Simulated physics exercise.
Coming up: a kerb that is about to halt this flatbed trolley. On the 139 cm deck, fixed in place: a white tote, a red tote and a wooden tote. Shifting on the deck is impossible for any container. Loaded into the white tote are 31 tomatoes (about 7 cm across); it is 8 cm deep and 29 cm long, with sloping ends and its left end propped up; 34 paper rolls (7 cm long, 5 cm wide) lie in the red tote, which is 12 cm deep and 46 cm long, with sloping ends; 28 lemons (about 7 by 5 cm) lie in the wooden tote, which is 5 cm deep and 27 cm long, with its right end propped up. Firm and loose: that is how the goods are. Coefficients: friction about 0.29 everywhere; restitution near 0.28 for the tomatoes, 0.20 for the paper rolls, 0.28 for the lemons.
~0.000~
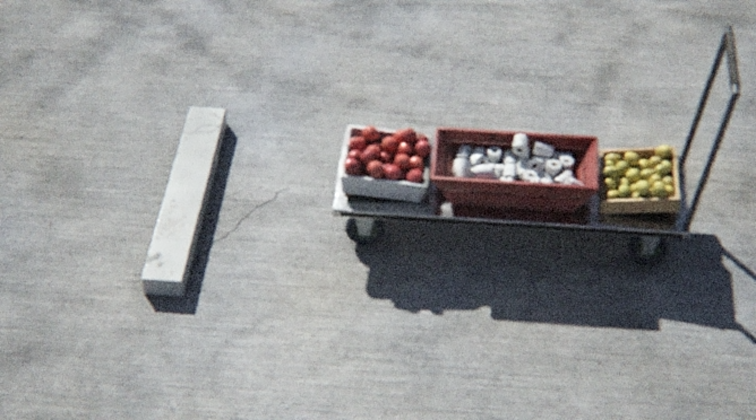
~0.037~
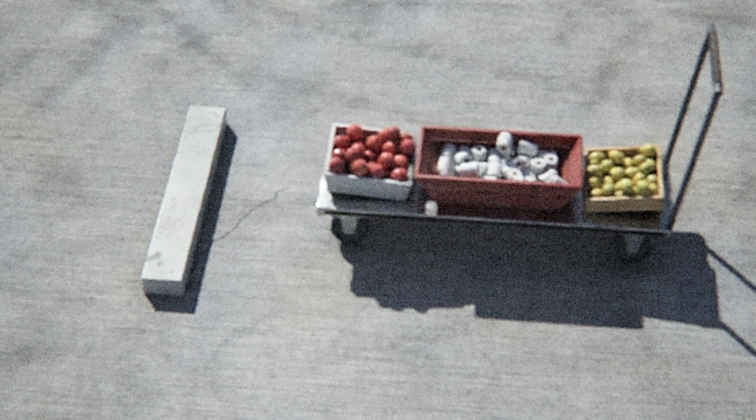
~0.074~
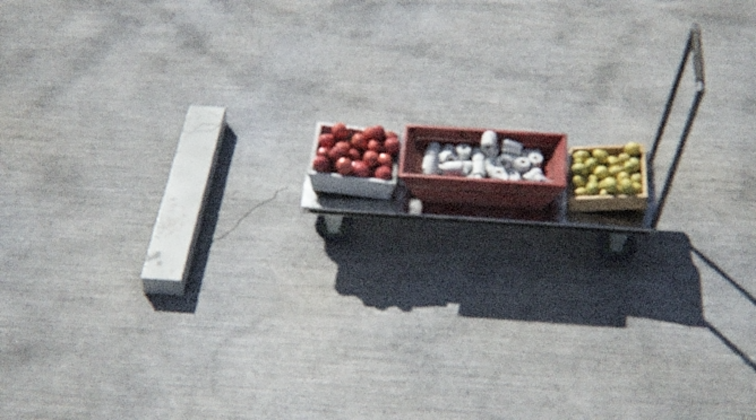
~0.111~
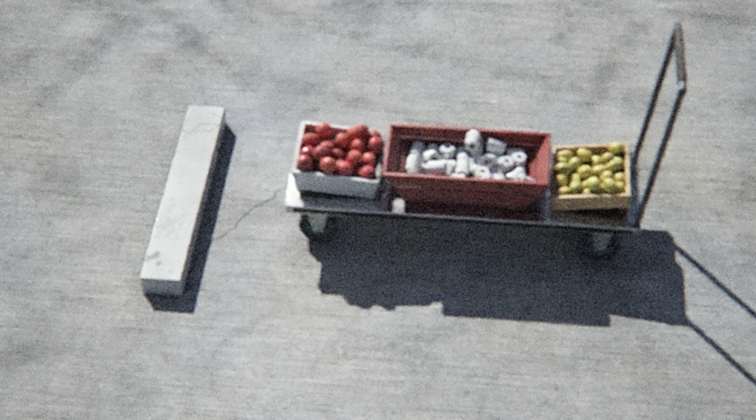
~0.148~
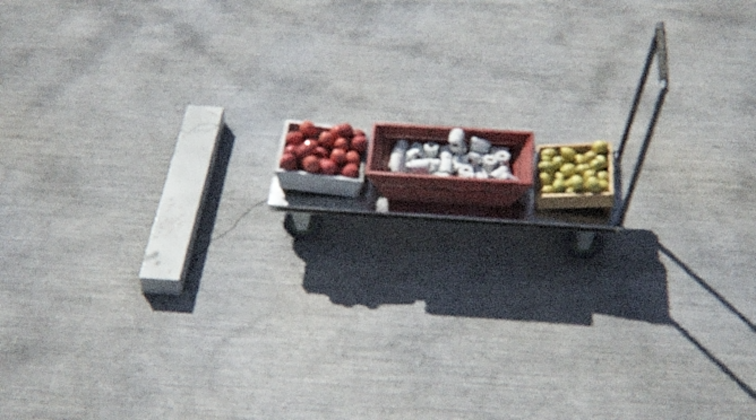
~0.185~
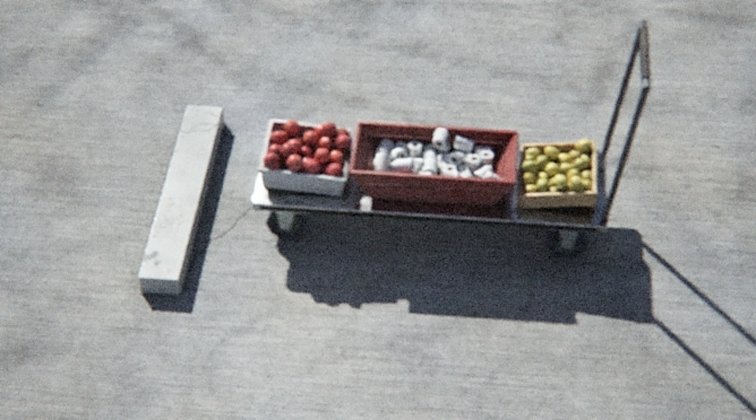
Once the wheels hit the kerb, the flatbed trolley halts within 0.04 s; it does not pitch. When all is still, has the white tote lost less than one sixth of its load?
Below a sixth.
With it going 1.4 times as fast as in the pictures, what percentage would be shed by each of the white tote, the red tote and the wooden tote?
Then the white tote sheds 20 per cent, the red tote 10 per cent, and the wooden tote 20 per cent.
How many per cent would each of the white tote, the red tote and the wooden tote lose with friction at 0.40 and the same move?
You'd see white tote shed 10 percent, red tote shed 0 percent, and wooden tote shed 10 percent.
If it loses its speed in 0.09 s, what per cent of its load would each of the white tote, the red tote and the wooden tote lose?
With that change, white tote 0 per cent, red tote 0 per cent, wooden tote 10 per cent.
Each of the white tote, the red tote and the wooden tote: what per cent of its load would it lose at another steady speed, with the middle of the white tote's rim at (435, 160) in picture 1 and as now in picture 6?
That would give white tote 30 %, red tote 20 % and wooden tote 10 %.
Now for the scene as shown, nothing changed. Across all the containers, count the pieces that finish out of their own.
Some 8 altogether.
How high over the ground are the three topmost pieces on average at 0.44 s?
About 40 cm.
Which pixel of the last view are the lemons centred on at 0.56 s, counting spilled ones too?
In the last view they're centred near (470, 166).
After 0.34 s, contact.
After 0.44 s, white tote 31 in, 0 out, red tote 34 in, 0 out and wooden tote 28 in, 0 out.
After 0.56 s, white tote 31 in, 0 out, red tote 34 in, 0 out and wooden tote 27 in, 1 out.
After 0.79 s, white tote 30 in, 1 out, red tote 34 in, 0 out and wooden tote 25 in, 3 out.
Final count (at 1.30 s), white tote 29 in, 2 out, red tote 33 in, 1 out and wooden tote 24 in, 4 out. Asked share, 2 of 31, 6 per cent.
